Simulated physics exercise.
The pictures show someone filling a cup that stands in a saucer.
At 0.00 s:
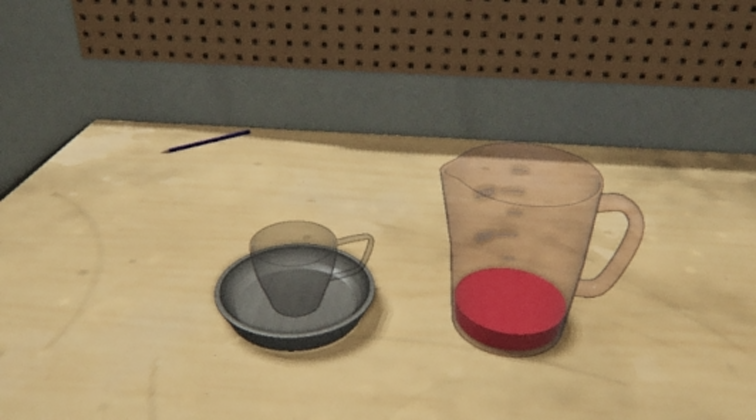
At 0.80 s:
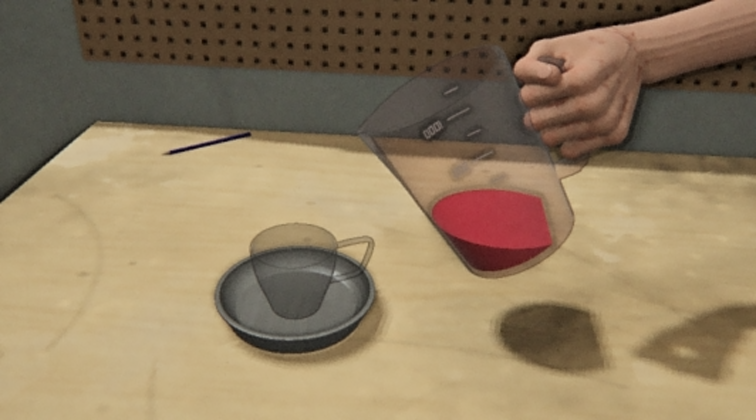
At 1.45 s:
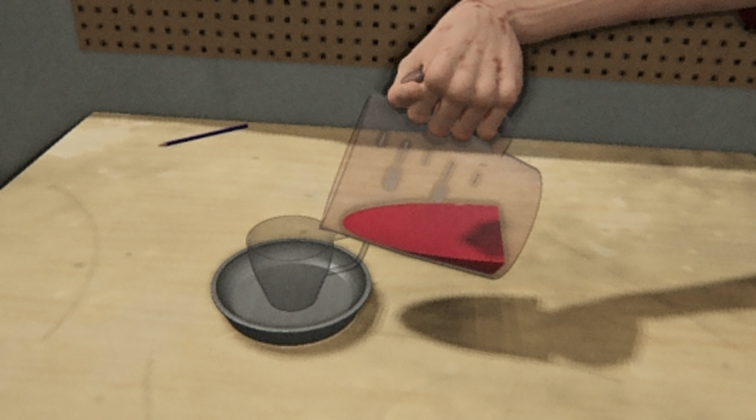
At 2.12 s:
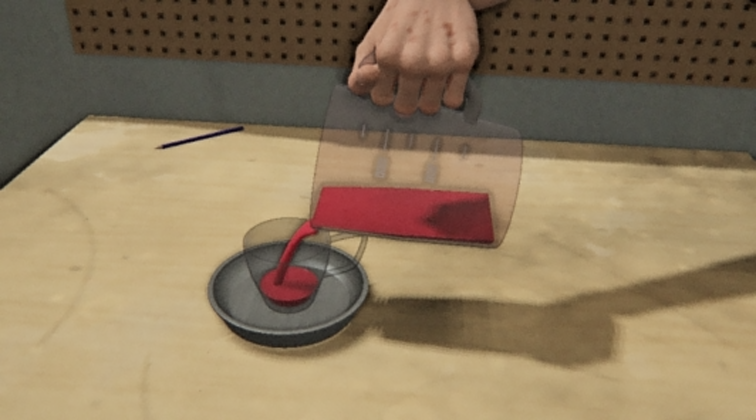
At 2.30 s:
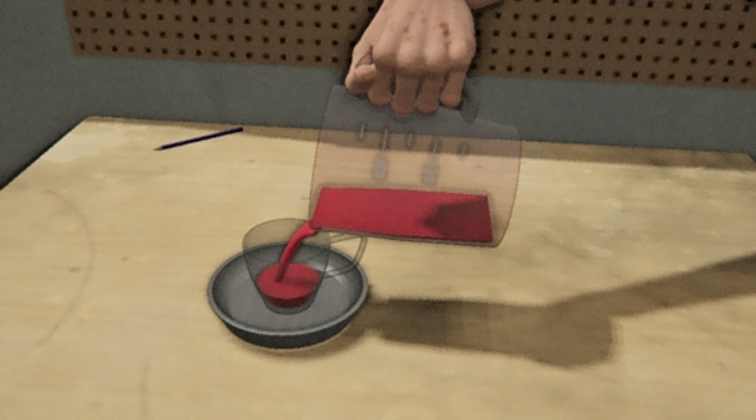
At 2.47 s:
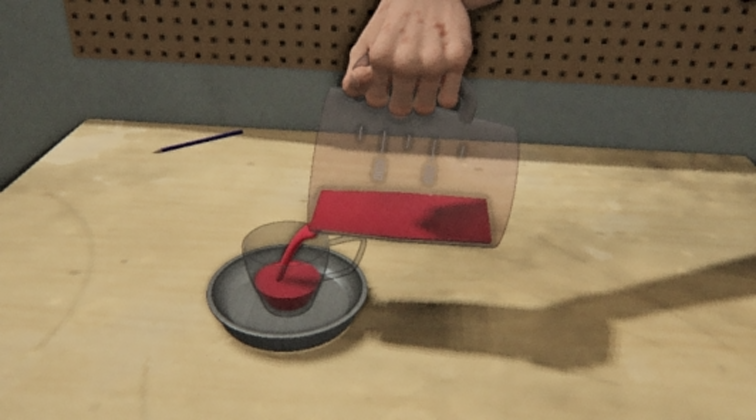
A hand lifting a clear jug of red liquid, tilting it leftward and pouring into a clear cup in a grey saucer.
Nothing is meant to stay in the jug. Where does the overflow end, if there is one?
The squash fits in the cup.
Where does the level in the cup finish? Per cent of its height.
Close to 80 %.
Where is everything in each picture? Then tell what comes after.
Nothing is moving yet; jug (517, 248) nearly empty; cup (295, 270) empty; saucer (281, 339) dry, in the first picture.
The jug is picked up; jug (475, 164) tipped 30° with all of its load; cup (295, 273) empty, in the second picture.
The jug leans over the cup; jug (427, 190) tipped 70° with all of its load; cup (292, 265) empty, in the third picture.
The squash is flowing; jug (411, 171) tipped 85° with nearly all of its load; cup about a quarter full, surface at (289, 284), in the fourth picture.
The squash is flowing; jug (410, 171) tipped 85° with about three quarters of its load; cup (288, 268) about a quarter full, in the fifth picture.
The squash is flowing; jug (409, 173) tipped 85° with about three quarters of its load; cup about a third full, surface at (288, 279); saucer (273, 340) dry, in the sixth picture.
By 3.3 s, the cup is about two thirds full; the saucer is dry.
By 3.9 s, the cup is about three quarters full; the saucer is dry.
By 5.3 s, the cup is about three quarters full; the saucer is dry.
